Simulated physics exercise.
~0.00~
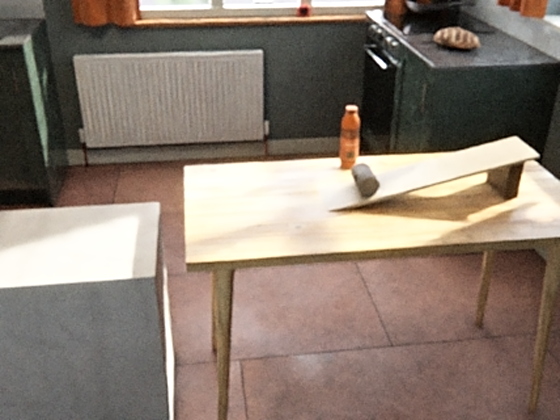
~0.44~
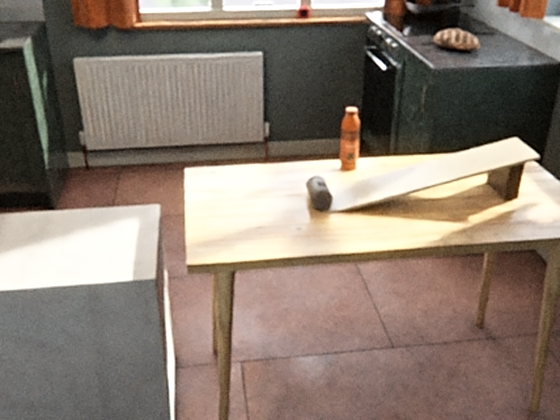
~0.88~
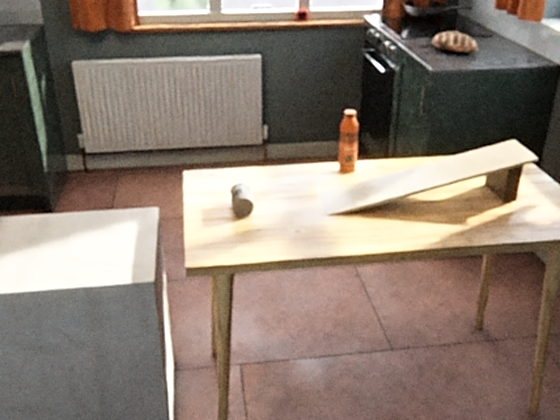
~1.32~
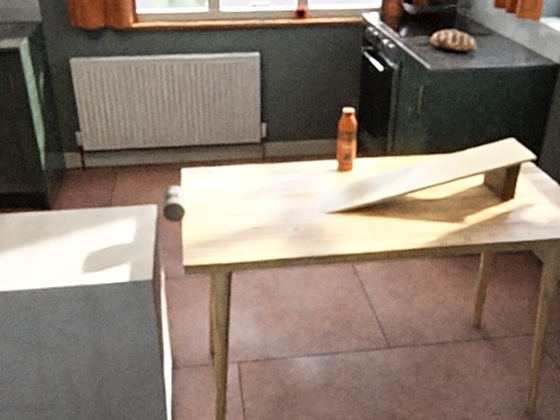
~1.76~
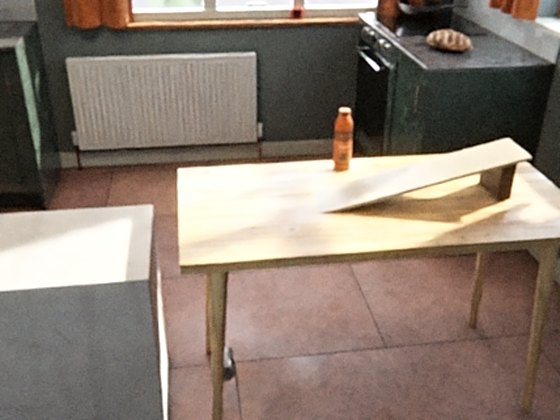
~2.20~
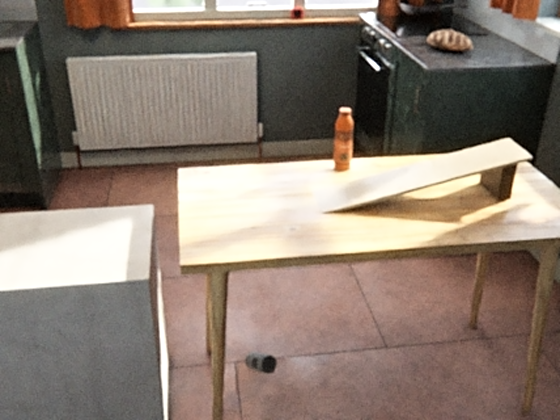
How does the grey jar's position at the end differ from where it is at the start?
At the start the grey jar is up on the table, on the lower part of the sloping board. At the end it lies on the tiled floor beneath the table, near the left front leg.
